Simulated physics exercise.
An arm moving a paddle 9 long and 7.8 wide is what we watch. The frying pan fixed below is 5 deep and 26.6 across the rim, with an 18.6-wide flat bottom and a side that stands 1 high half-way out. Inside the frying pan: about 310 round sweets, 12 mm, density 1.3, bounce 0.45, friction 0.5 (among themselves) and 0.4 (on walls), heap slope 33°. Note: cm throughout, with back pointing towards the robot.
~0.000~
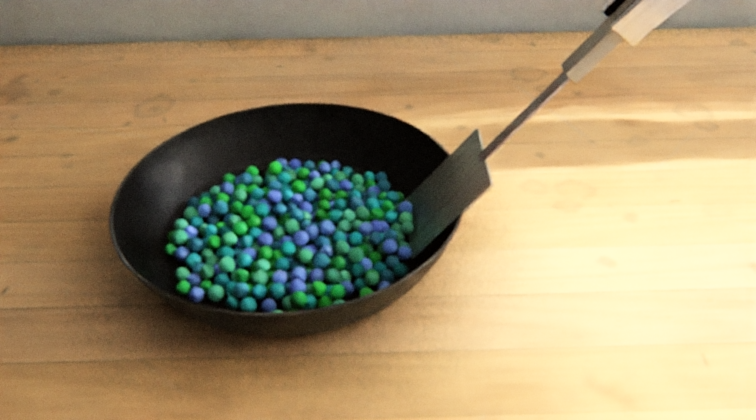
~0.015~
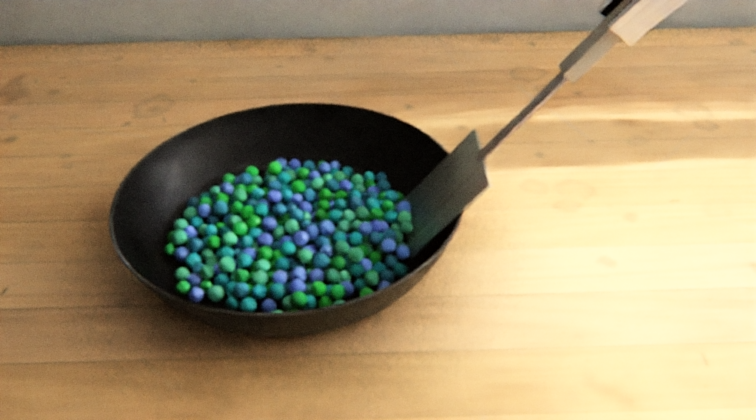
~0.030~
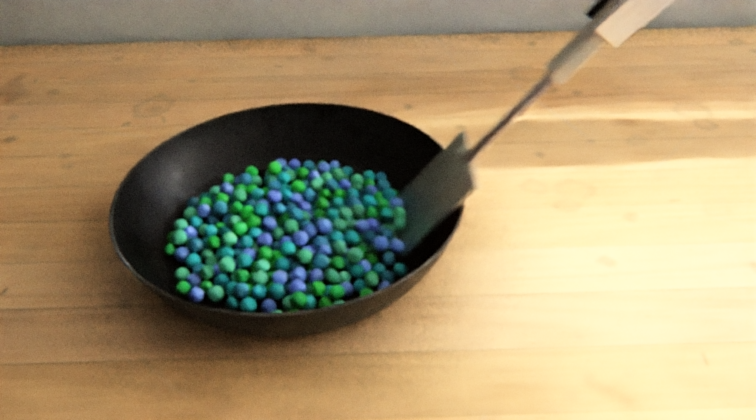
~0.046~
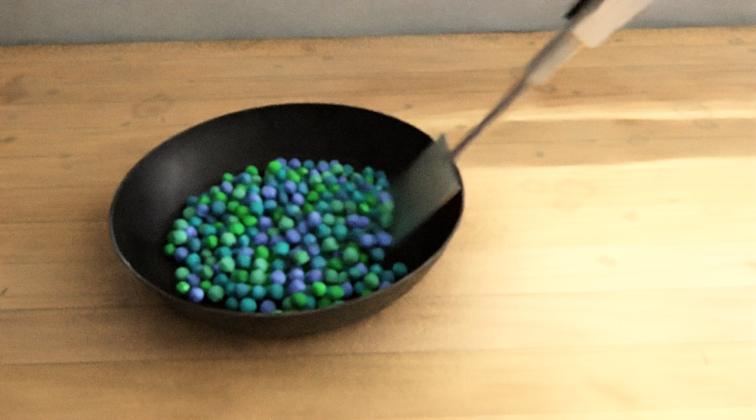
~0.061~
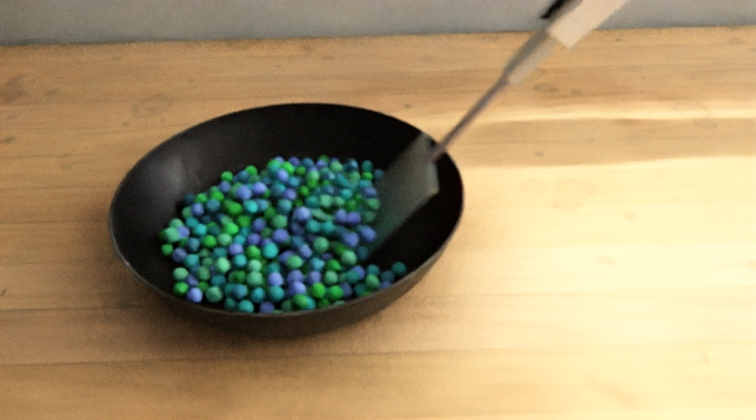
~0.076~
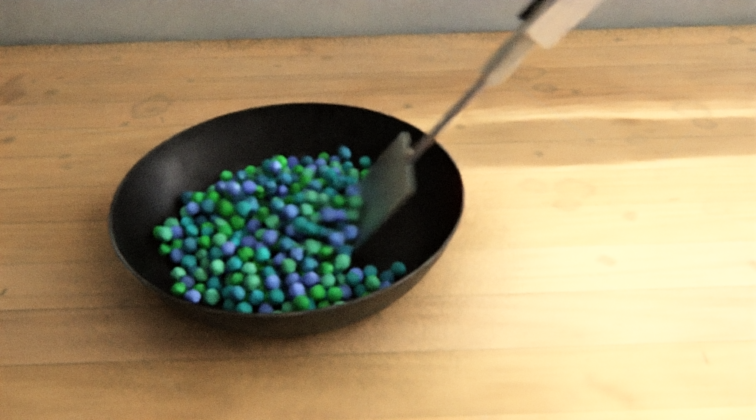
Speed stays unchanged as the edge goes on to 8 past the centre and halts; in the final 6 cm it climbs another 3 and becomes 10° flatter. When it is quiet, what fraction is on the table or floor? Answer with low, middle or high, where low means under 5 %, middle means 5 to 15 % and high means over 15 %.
Middle.
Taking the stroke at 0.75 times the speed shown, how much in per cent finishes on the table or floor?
The share would be near 5 in a hundred.
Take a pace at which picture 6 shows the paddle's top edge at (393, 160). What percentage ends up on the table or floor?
Share: Roughly 15 %.
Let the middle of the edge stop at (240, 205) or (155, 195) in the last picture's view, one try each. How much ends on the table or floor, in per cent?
Estimates, in order: 0 % and 25 %.
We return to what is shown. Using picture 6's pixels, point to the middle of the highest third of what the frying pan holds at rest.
I'd put it close to (184, 219).
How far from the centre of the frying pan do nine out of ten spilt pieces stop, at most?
Some 40 cm from the centre.
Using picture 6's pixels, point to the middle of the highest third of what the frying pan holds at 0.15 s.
It is centred at about (232, 212).
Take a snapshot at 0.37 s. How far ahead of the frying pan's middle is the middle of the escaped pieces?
The distance is around 18 cm.
After 0.11 s, sloping 51°, highest piece 6 above the table; 307 in the frying pan.
After 0.15 s, sloping 48°, highest piece 5 above the table; 307 in the frying pan.
After 0.37 s, sloping 41°, highest piece 5 above the table; 280 in the frying pan, 21 on the table or floor, 6 on the blade or in flight.
After 1.42 s, sloping 41°, highest piece 4 above the table; 280 in the frying pan, 27 on the table or floor.
In the end, 280 in the frying pan, 27 on the table or floor. That is 9 % on the table or floor.
